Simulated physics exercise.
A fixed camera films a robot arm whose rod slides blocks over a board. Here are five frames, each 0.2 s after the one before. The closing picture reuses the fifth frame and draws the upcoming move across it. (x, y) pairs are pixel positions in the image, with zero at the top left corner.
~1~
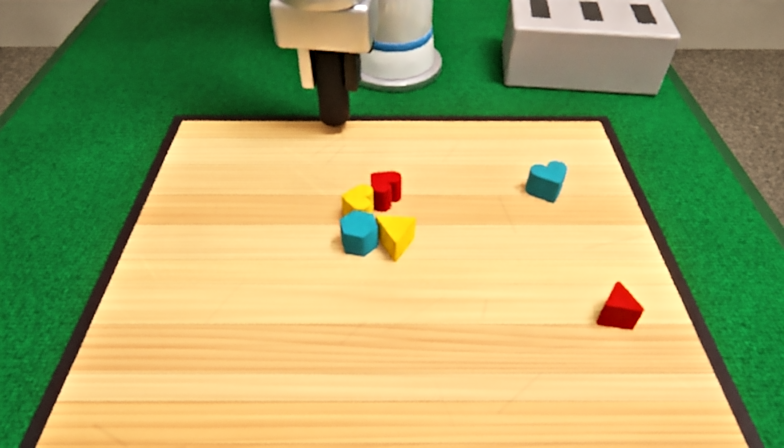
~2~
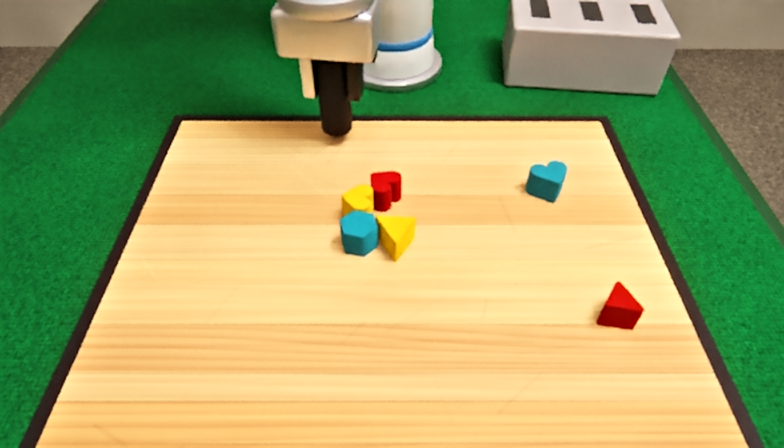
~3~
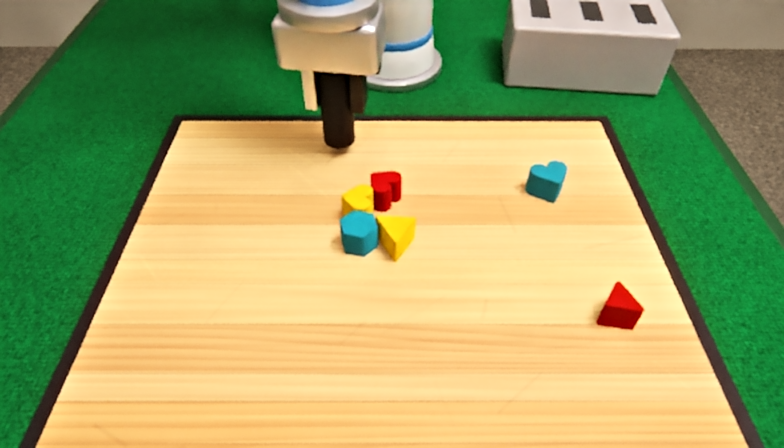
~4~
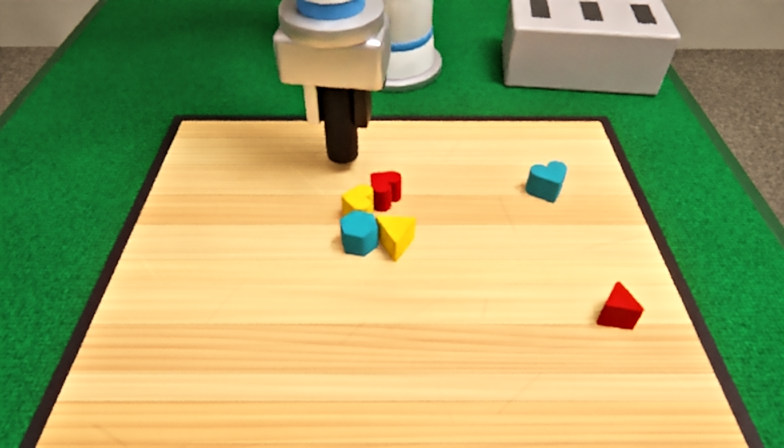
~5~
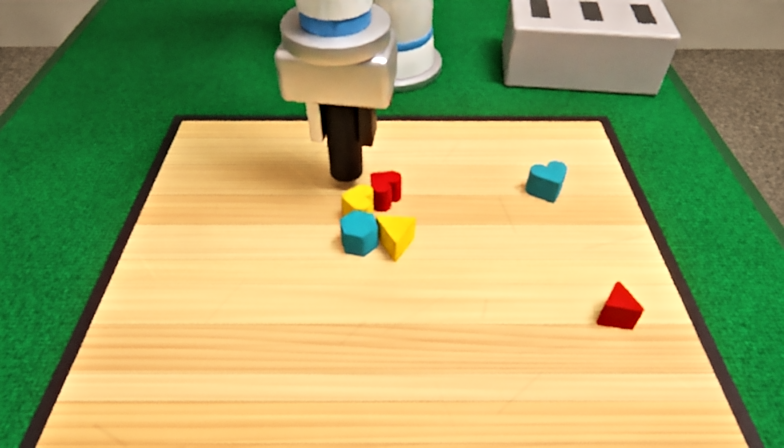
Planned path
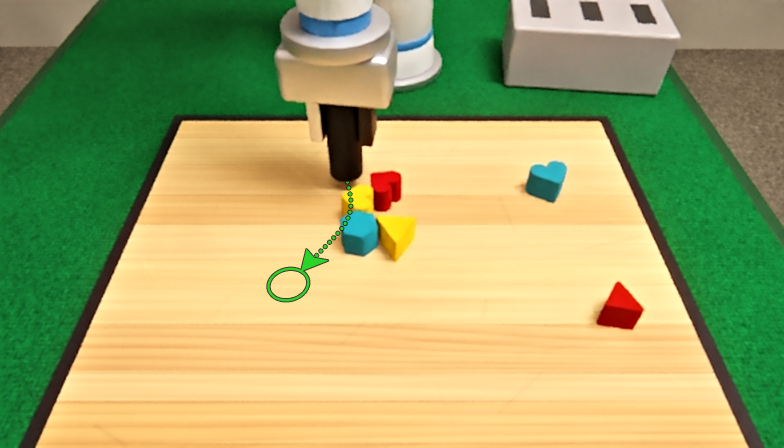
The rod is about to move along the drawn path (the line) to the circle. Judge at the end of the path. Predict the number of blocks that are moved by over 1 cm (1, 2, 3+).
Moved: Exactly two.
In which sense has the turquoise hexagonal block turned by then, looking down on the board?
Seen from above, clockwise.
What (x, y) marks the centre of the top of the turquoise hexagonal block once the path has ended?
Its top centre is at about (359, 249).
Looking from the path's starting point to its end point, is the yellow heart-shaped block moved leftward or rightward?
The answer is left.
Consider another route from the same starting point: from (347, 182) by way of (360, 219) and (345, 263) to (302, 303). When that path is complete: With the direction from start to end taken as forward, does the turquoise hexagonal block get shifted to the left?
I believe so.
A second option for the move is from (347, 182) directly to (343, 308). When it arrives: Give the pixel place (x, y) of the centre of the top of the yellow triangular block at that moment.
It sits at (418, 233).
The drawn path runs from (347, 182) through (349, 215) and (323, 249) to (288, 284).
The first path, step by step. One third of the way, rod (348, 205); turquoise hexagonal block (359, 242), turned 15° clockwise; yellow heart-shaped block (364, 215).
Two thirds of the way, rod (321, 239); turquoise hexagonal block (359, 249), turned 20° clockwise; yellow heart-shaped block (366, 224), turned 30° anticlockwise.
At the end, rod (286, 274); turquoise hexagonal block (359, 249), turned 20° clockwise; yellow heart-shaped block (366, 224), turned 30° anticlockwise; red heart-shaped block not moved.
